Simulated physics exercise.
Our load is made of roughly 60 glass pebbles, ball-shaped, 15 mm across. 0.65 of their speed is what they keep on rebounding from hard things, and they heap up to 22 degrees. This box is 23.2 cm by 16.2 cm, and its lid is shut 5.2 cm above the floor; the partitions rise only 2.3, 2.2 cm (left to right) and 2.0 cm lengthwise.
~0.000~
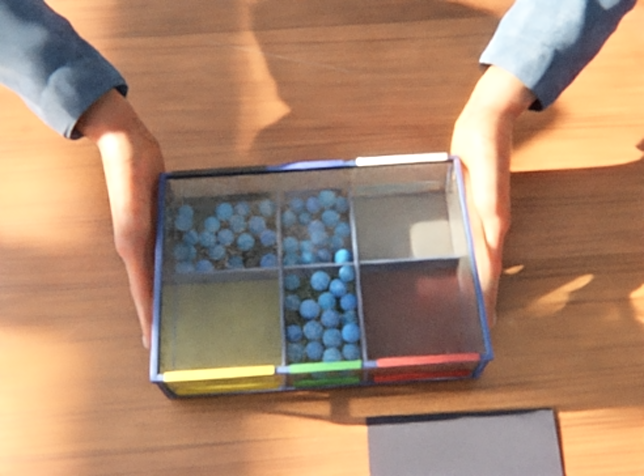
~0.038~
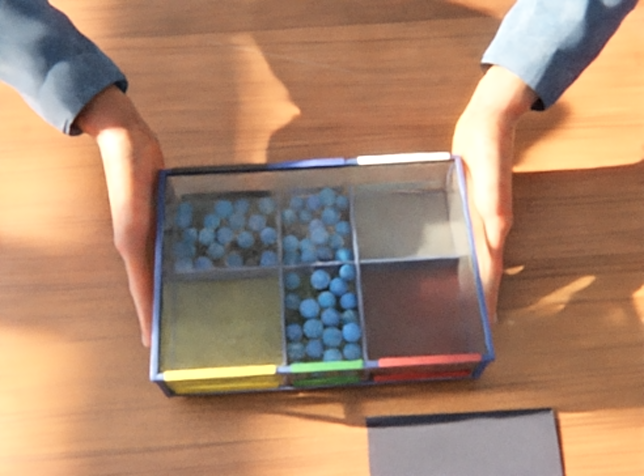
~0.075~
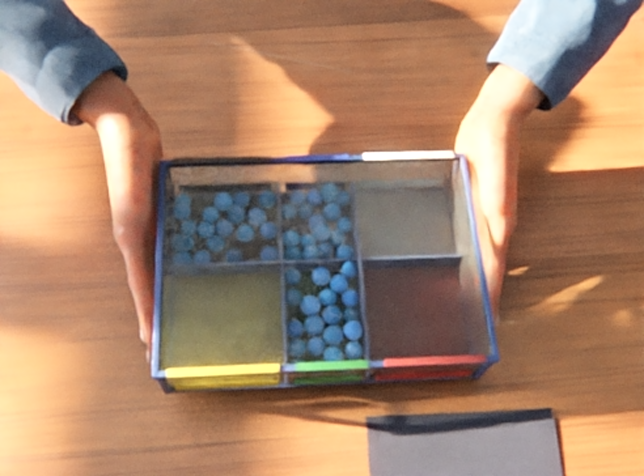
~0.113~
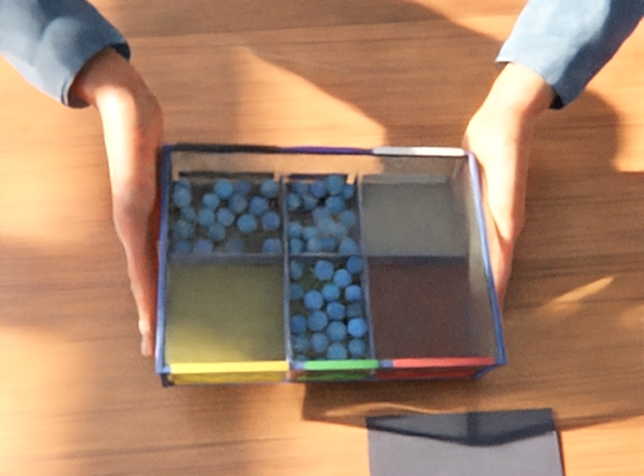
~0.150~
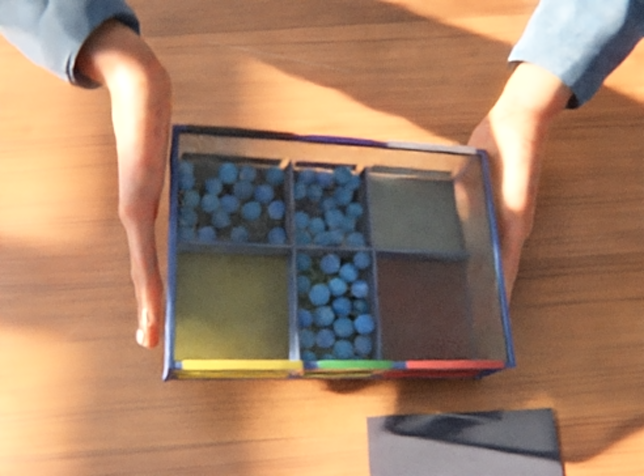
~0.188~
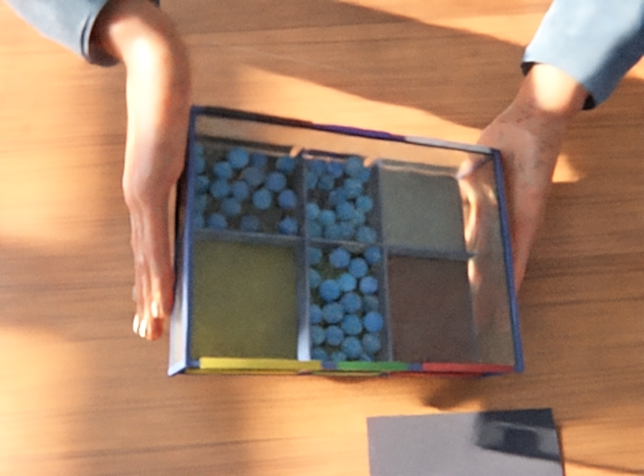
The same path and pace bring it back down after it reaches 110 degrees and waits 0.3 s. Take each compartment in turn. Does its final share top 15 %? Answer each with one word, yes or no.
Red compartment: Yes. Blue compartment: No. Green compartment: No. Yellow compartment: No. White compartment: No. Black compartment: No.
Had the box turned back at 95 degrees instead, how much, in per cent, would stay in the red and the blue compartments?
Red: 90; blue: 0 (per cent).
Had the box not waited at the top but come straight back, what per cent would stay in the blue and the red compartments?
Final amounts would be blue 0% and red 90%.
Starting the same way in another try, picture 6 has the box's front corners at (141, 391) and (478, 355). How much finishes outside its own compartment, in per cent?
I'd say close to 90 in a hundred.
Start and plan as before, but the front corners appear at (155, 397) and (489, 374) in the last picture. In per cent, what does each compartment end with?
By the end red holds 15%, blue holds 0%, green holds 35%, yellow holds 50%, white holds 0% and black holds 0%.
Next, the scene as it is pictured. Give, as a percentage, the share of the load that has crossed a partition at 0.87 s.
Roughly 95 percent.
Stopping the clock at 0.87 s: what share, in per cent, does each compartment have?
Red = 75, blue = 0, green = 10, yellow = 0, white = 10, black = 0 (per cent).
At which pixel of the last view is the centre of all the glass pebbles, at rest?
In the last view, approximately (423, 317).
After 0.87 s, tilt 110 degrees; red 75 %, green 10 %, white 10 %.
After 1.33 s, tilt 61 degrees; red 90 %, white 10 %.
After 1.86 s, tilt 0 degrees; red 90 %, white 10 %.
In the end, at 2.8 s, red 90 %, blue 0 %, green 0 %, yellow 0 %, white 10 %, black 0 %.
